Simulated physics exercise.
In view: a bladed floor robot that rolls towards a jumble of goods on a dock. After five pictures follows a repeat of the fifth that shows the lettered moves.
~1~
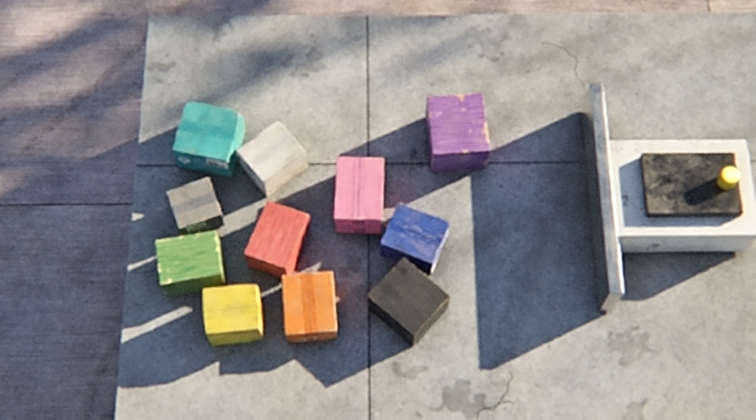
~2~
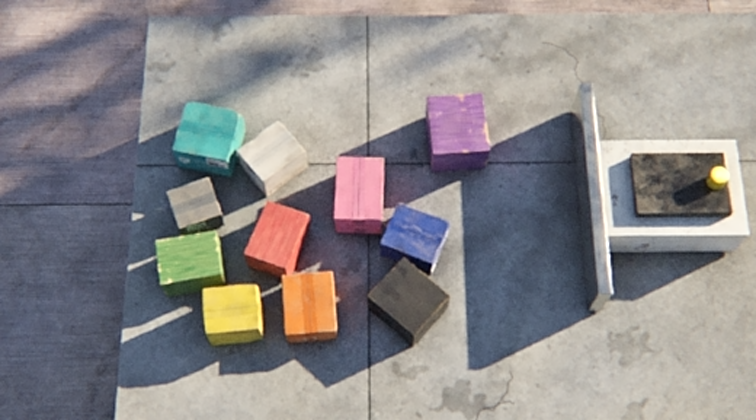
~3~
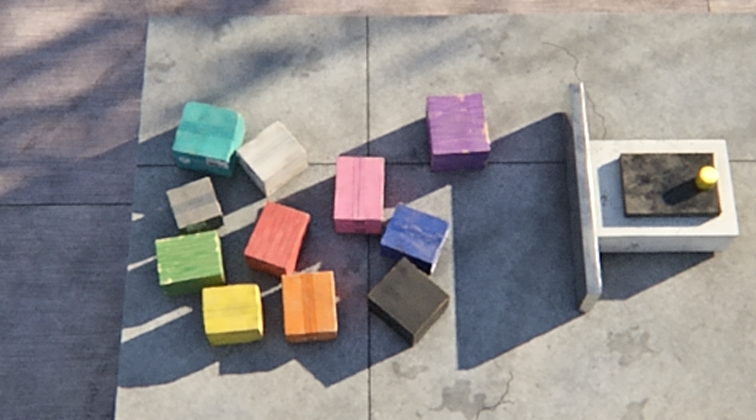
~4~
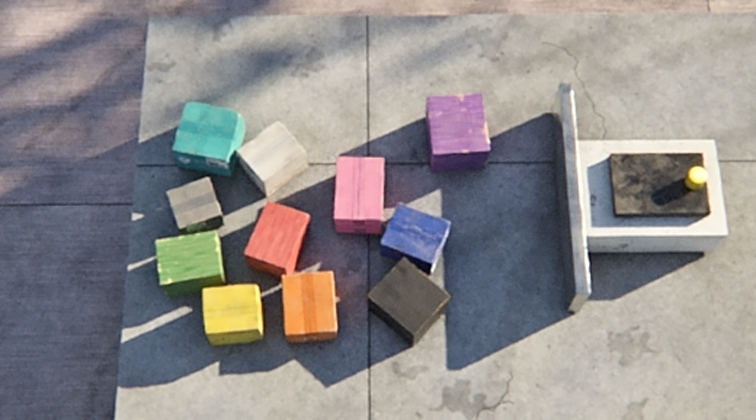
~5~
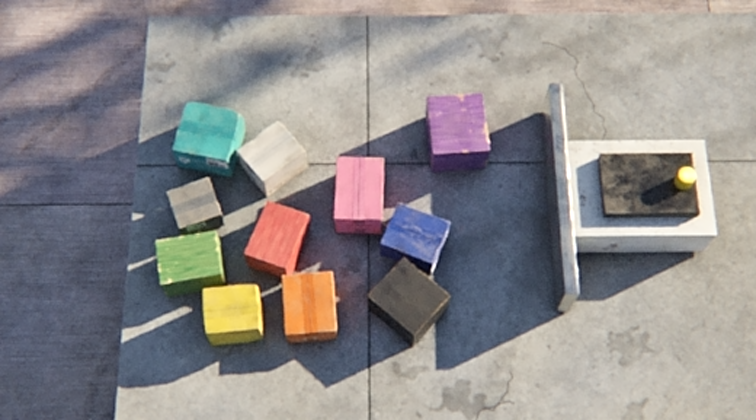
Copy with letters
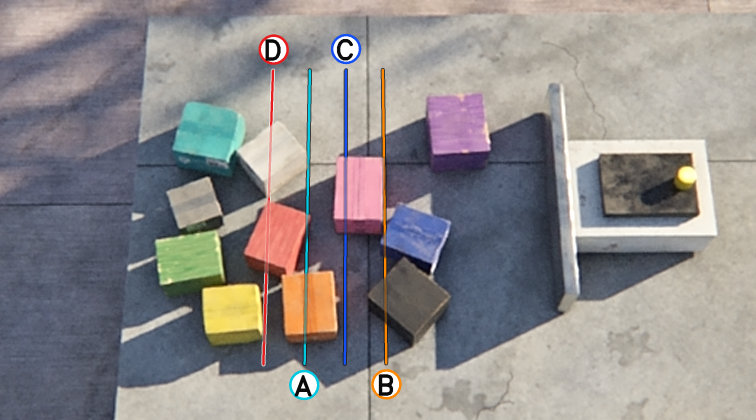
A white robot with a wide upright blade slid slowly and steadily left across the grey paving, closing part of the gap to a scattered group of colourful boxes, which all stayed still.
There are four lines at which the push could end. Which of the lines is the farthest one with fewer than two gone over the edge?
No farther than D.
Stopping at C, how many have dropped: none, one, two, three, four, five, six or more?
The count is none.
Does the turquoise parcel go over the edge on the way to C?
By then, no.
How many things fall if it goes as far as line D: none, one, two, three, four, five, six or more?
The count is none.
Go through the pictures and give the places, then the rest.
The first frame shows grey parcel (196, 208); orange box (310, 308); pink parcel (360, 196).
The second frame shows robot (674, 184); black crate (409, 302).
The third frame shows robot (663, 184); green crate (191, 264).
The fourth frame shows robot (652, 184); red crate (279, 240).
The fifth frame shows robot (641, 184); white box (273, 159); blue parcel (415, 239); grey parcel (196, 208).
On the marked copy, A at (307, 209); B at (384, 208); C at (346, 209); D at (268, 209).
Taking D. A third of the way, robot (535, 185); purple crate (418, 133); green crate (191, 264).
Two thirds of the way, robot (429, 186); turquoise parcel (204, 139); yellow parcel (197, 313).
When it is over, robot (348, 186); yellow parcel (124, 338); green crate (132, 268); none fallen.
As for the rest, A is within the limit but short; B is within the limit but short; C is within the limit but short.
